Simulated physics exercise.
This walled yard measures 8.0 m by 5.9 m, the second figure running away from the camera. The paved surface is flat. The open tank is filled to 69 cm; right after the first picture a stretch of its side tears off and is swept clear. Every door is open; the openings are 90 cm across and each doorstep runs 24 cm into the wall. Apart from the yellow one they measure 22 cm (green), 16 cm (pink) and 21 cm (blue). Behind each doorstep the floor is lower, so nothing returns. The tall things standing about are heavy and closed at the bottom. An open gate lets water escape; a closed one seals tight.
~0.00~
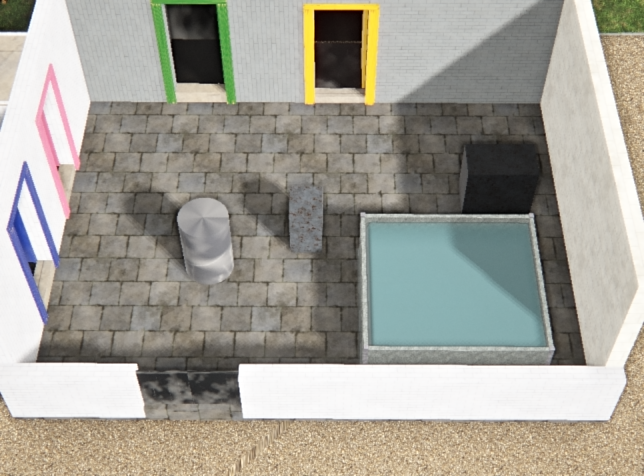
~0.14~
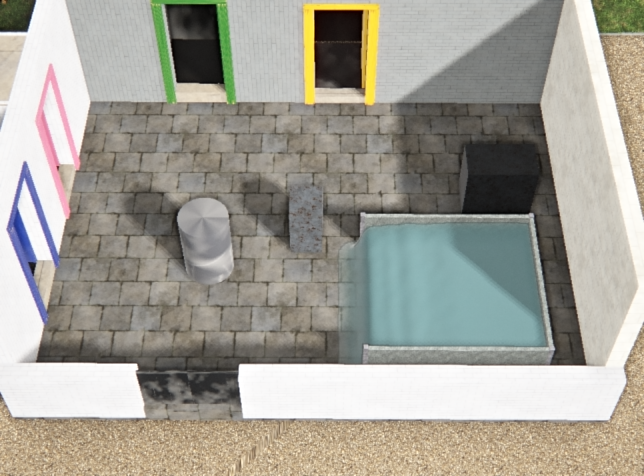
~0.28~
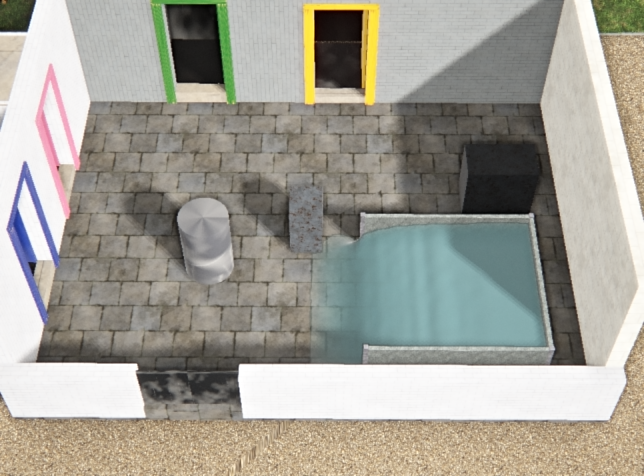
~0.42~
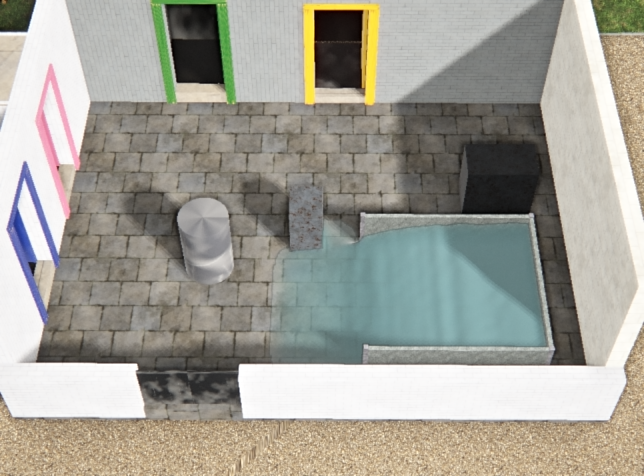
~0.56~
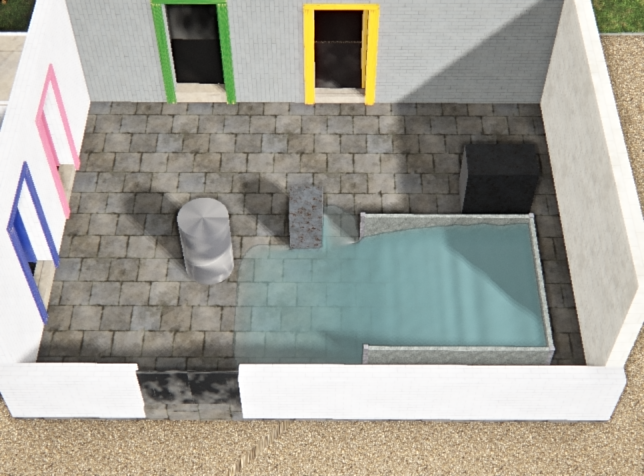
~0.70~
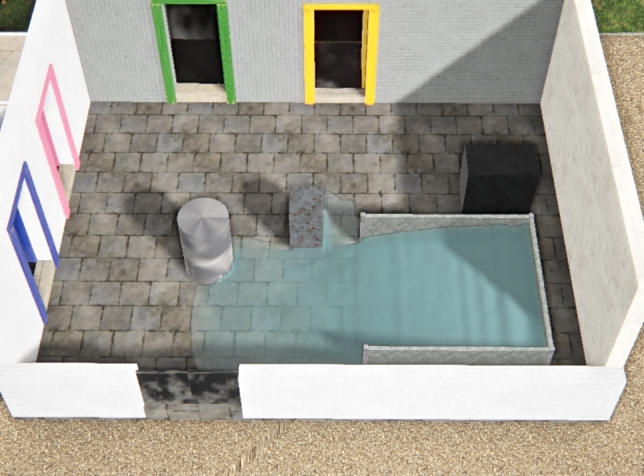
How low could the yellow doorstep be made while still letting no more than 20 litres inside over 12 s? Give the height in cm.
About 7 cm.
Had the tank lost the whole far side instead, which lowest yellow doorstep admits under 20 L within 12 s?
Then roughly 28 cm.
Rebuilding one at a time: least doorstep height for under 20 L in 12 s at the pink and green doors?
Roughly 9.5 cm at pink and 21 cm at green.
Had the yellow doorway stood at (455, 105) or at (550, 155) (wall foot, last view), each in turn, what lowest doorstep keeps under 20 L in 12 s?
Roughly 11.5 and 16 cm.
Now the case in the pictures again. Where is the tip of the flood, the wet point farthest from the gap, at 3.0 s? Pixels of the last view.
Near (89, 114).
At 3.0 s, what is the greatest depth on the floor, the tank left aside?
Roughly 49 cm.
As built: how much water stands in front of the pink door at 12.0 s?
Roughly 7.5 cm deep.
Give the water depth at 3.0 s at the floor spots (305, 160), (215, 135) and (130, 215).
Roughly 2, 2 and 1 cm, in turn.
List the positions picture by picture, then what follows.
The first picture shows the open tank at (452, 282) is whole and still, 69 cm deep; the yellow door at (341, 60) is dry.
In the second picture, water pours out at (365, 298) and has run 0.3 m, to a hidden place; about 9 cm deep outside, 69 cm at the back.
In the third picture, the gap is at (365, 300), the front 0.7 m out at a hidden place; the back of the open tank holds 69 cm.
In the fourth picture, the gap is at (365, 302), the front 1.3 m out at (276, 358); the back of the open tank holds 69 cm.
In the fifth picture, the gap is at (365, 302), the front 1.8 m out at (240, 354); the back of the open tank holds 69 cm.
In the sixth picture, the front is at (196, 340), 2.5 m from the gap at (365, 302); 6.5 m2 of floor is wet, 64 cm left at the back; the yellow door at (341, 60), 4.4 m from the gap, is still 2.3 m from the nearest water.
After 1.4 s water covers 35 % of the floor, deepest (46 cm) near (241, 272); it has not reached the yellow door.
After 3.0 s water covers 70 % of the floor, deepest (49 cm) near (68, 393); 7 cm at the yellow door, 0 litres in over its 12 cm doorstep.
After 12.0 s water covers 100 % of the floor, deepest (20 cm) near (577, 332); 6 cm at the yellow door, 1 litre in over its 12 cm doorstep.
At the yellow door as built, the water arrived by 2.1 s and peaked near 14 cm at 5.8 s.
With a doorstep of 6 cm, 33 litres would have come in within the 12 s; with 8.5 cm, 11 litres. So under 20 litres takes about 7 cm.
